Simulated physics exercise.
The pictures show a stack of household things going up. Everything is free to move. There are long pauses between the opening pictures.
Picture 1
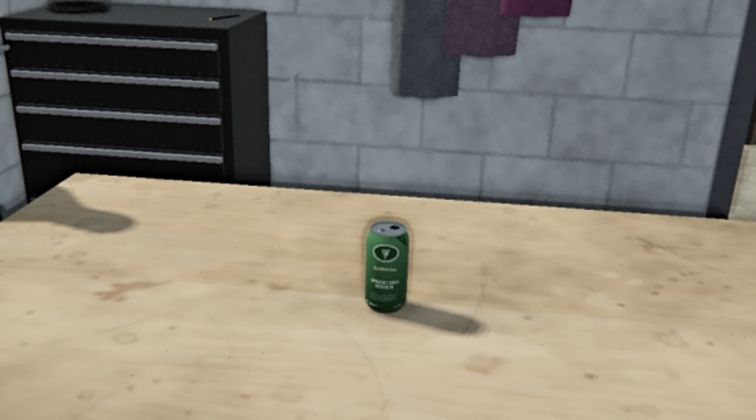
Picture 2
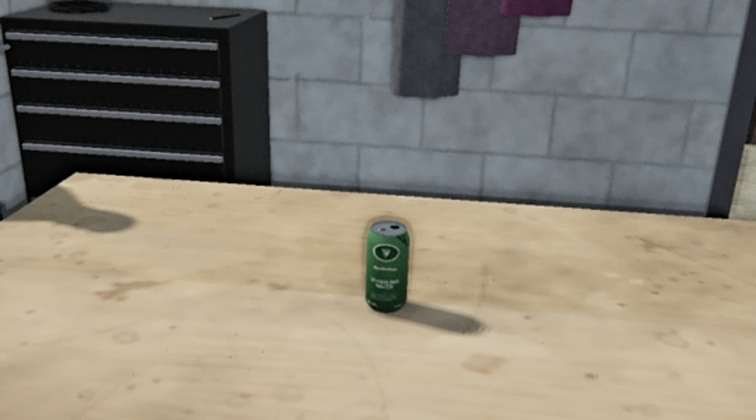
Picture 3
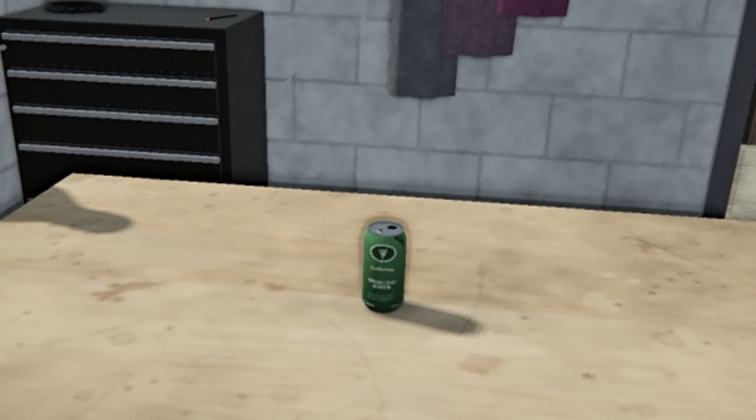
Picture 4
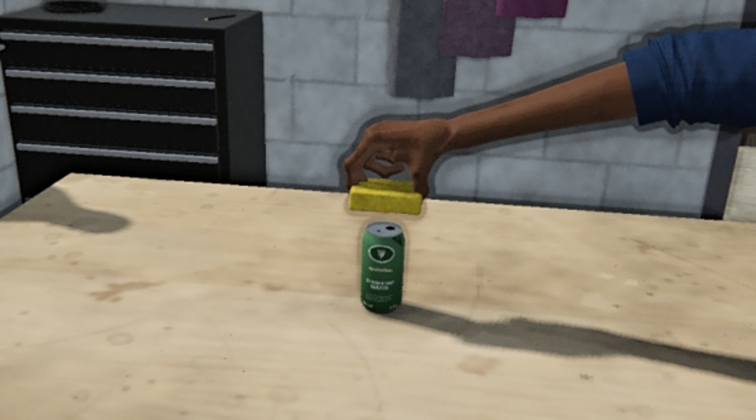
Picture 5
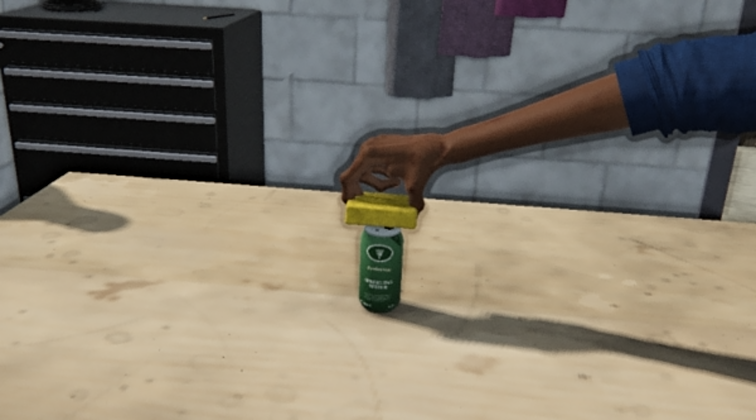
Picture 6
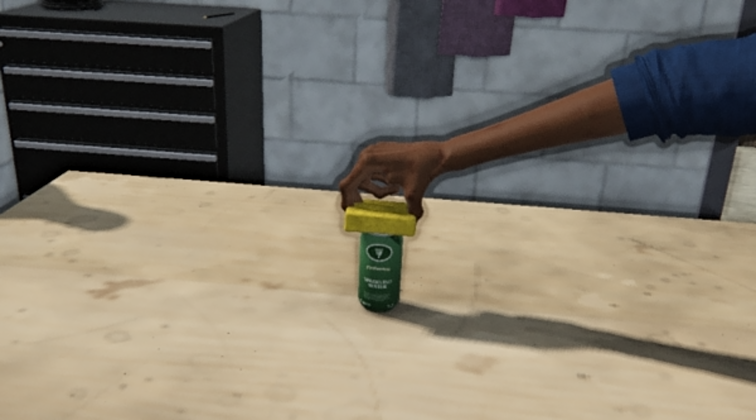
To begin with, a green can stands alone on a wooden table, with nothing moving. A hand then appears, its arm reaching in from the right, holding a yellow sponge just above the can. The hand lowers the sponge onto the can's top and keeps its grip on it.
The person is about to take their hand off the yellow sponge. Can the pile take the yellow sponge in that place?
The pile stays up.
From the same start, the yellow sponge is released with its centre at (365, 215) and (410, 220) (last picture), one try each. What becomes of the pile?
In the first case it stays up; in the second case it comes apart.
Then, 0.50 s later than the last frame, all is still.
Then, 1.30 s later than the last frame, yellow sponge resting near (382, 217).
When it is over, both as before. End places, in pixels of the last picture, yellow sponge near (382, 217). The pile holds.
